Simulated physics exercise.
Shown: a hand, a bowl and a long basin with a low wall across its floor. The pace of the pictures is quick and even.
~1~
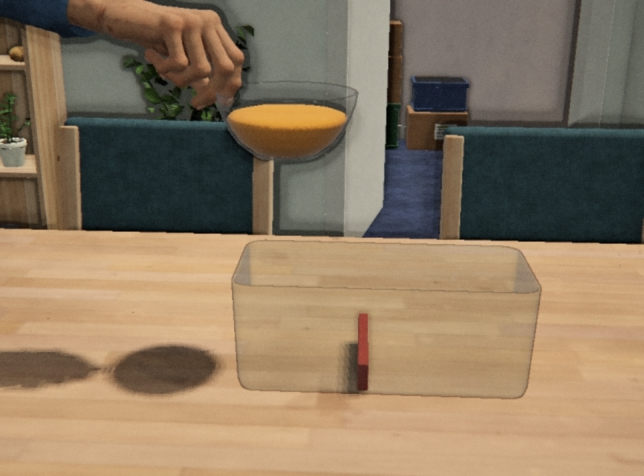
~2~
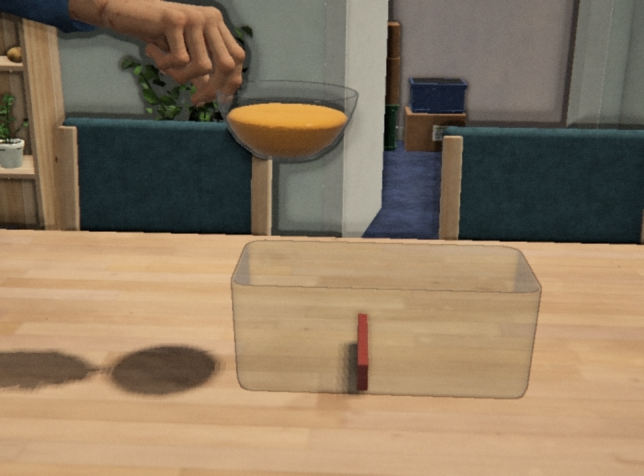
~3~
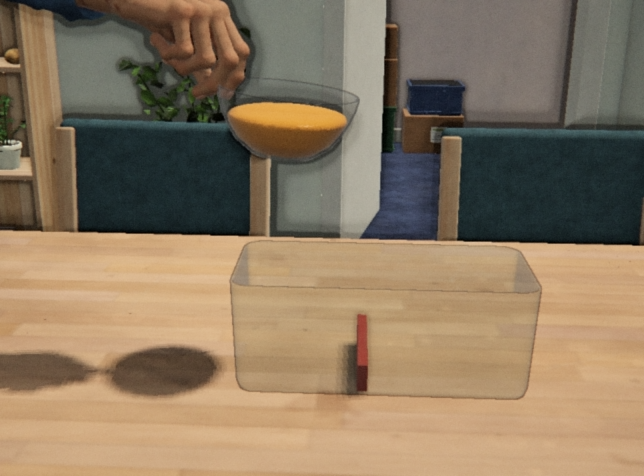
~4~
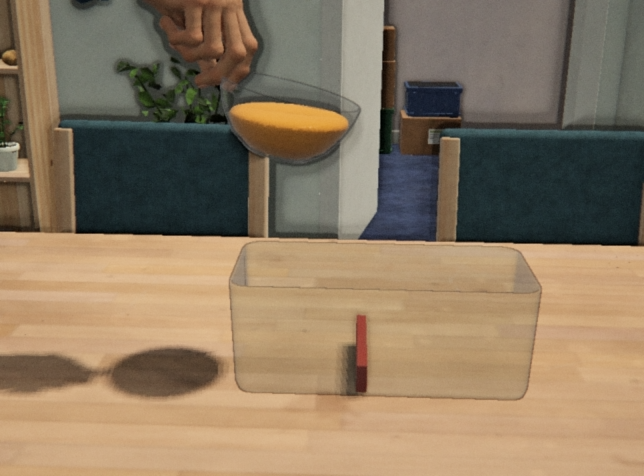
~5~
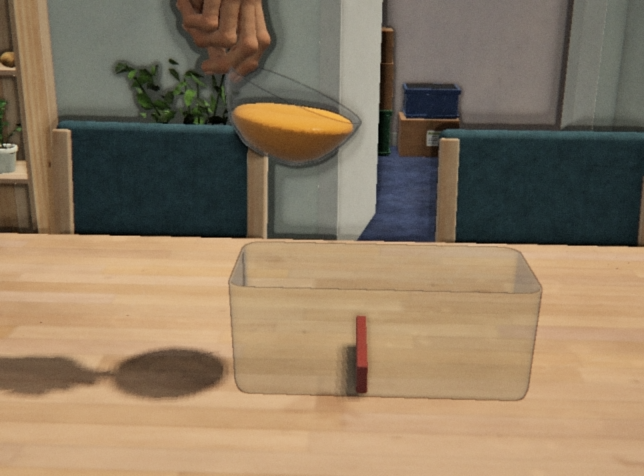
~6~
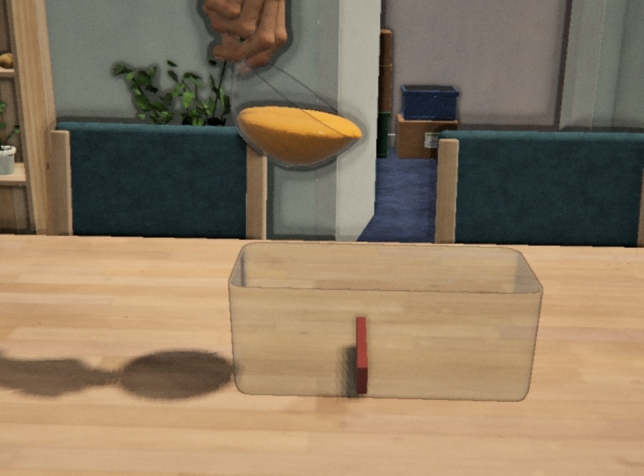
A hand at the upper left tilts a clear glass bowl of orange juice to the right, slowly at first and then more steeply, its right rim dipping as the juice shifts toward that side. Below sits a clear, long basin with a low red wall across its floor. The view is from across a pale wooden table, with teal chairs, a plant and blue box behind.
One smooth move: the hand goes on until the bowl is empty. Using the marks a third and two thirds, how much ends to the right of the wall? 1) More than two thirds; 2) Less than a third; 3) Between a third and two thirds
Option 1: More than two thirds.
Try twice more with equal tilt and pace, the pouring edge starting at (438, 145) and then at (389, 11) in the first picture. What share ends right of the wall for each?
Close to 85 in a hundred, and close to 80 in a hundred.
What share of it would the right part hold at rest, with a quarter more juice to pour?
About 75 percent.
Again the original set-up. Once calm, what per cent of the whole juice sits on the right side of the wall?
About 75 per cent.
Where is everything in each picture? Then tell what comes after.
It leans 0°; its right rim is at (357, 94); the juice meets the walls at (228, 113) and (348, 115); the long basin's rim runs from (240, 263) to (530, 270); the wall's top is at (363, 338), in the first picture.
It leans 2°; its right rim is at (357, 96); the juice meets the walls at (228, 111) and (348, 115), in the second picture.
It leans 6°; its right rim is at (359, 101); the juice meets the walls at (228, 109) and (348, 117), in the third picture.
It leans 14°; its right rim is at (360, 111); the juice meets the walls at (230, 108) and (350, 120), in the fourth picture.
It leans 23°; its right rim is at (360, 123); the juice meets the walls at (233, 109) and (355, 122), in the fifth picture.
It leans 35°; its right rim is at (358, 138); the juice meets the walls at (238, 113) and (357, 127); 1 per cent is over the edge, in the sixth picture.
A moment on, the bowl is tipped right over and 6 per cent is still to pour, 0 is left of the wall and 51 right of it.
Next, the bowl is tipped right over and 0 per cent is still to pour, 22 is left of the wall and 76 right of it.
Then the bowl is tipped right over and 0 per cent is still to pour, 22 is left of the wall and 76 right of it.
Later the bowl is tipped right over and 0 per cent is still to pour, 22 is left of the wall and 76 right of it.
Finally, 22 per cent lies left of the wall, 76 right of it and 2 outside.
